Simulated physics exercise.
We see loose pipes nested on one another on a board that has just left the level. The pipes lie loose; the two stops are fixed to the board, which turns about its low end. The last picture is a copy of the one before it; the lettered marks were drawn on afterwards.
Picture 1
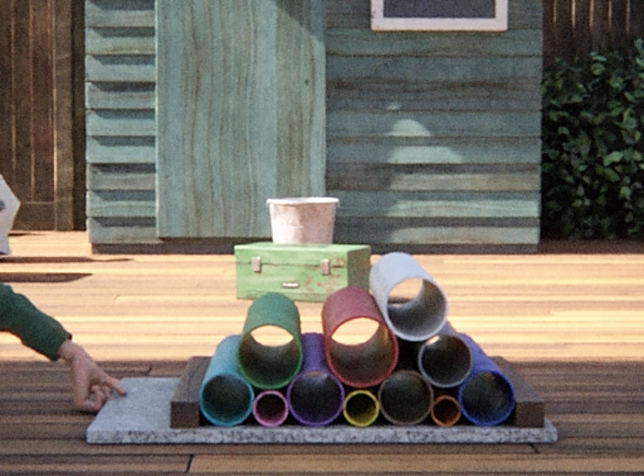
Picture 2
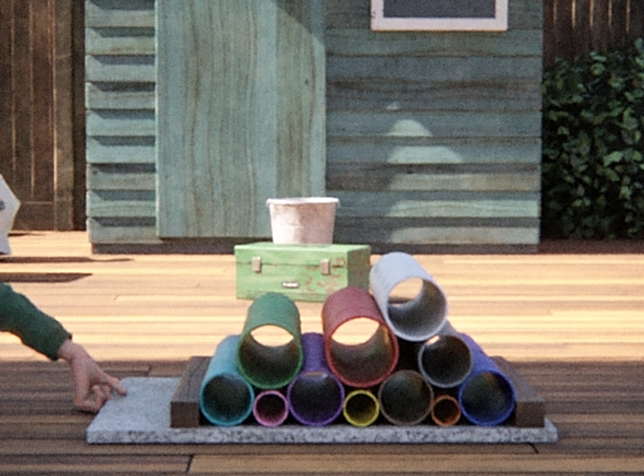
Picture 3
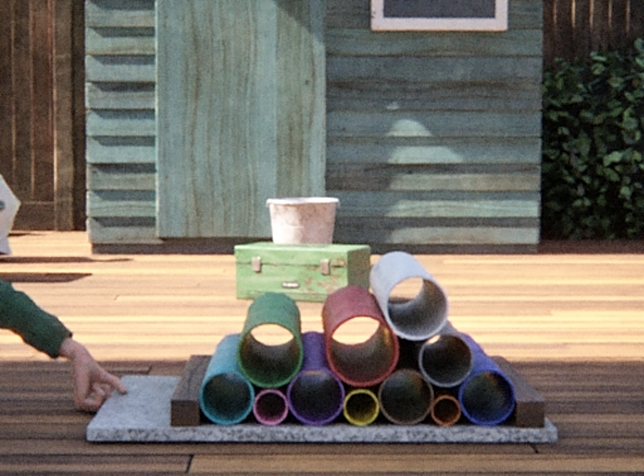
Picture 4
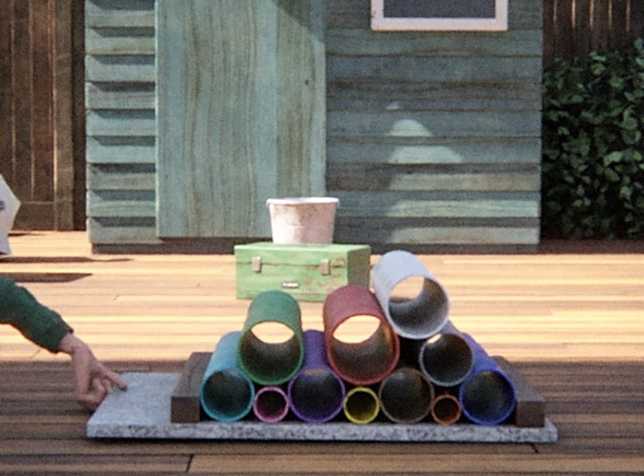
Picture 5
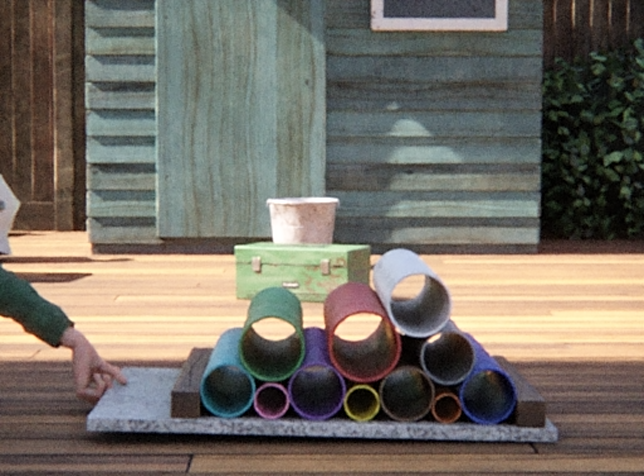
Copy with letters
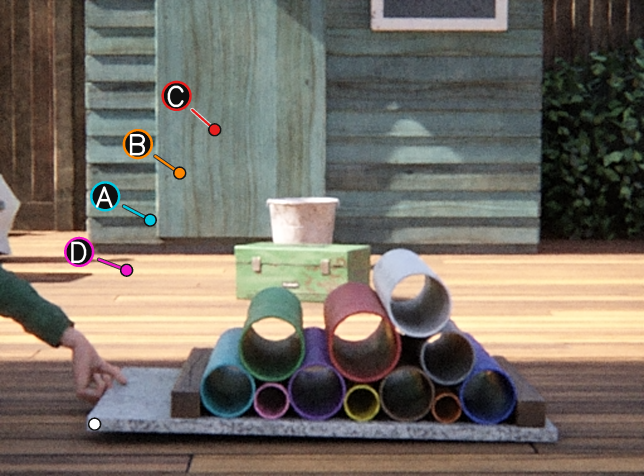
Board under stacked, colourful loose pipes tilting up very slightly at its left end, a green-sleeved hand at that edge.
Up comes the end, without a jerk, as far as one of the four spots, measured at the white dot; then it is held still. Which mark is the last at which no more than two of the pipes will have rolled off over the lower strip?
It can be raised to C.
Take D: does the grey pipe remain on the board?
Yes.
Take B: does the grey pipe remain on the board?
The grey pipe: Yes.
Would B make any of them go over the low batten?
Yes.
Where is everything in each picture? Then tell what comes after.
In the first picture, purple pipe (316, 397); yellow pipe (361, 408); brown pipe (405, 398).
In the second picture, brown pipe (405, 398).
In the third picture, board (320, 393); turquoise pipe (227, 397); pink pipe (271, 407); white pipe (417, 307).
In the fourth picture, board (320, 392); turquoise pipe (227, 394); pink pipe (271, 405).
In the fifth picture, board (320, 389); turquoise pipe (228, 390); pink pipe (271, 401).
On the marked copy, A at (150, 220); B at (180, 173); C at (215, 130); D at (126, 270); the white dot at (95, 424).
Following C. Soon after the start, board at 21°.
Later, board at 41°.
In the end, board at 42°, one over the low batten (white).
As for the rest, A none over the low batten; B one over the low batten (white); D none over the low batten.
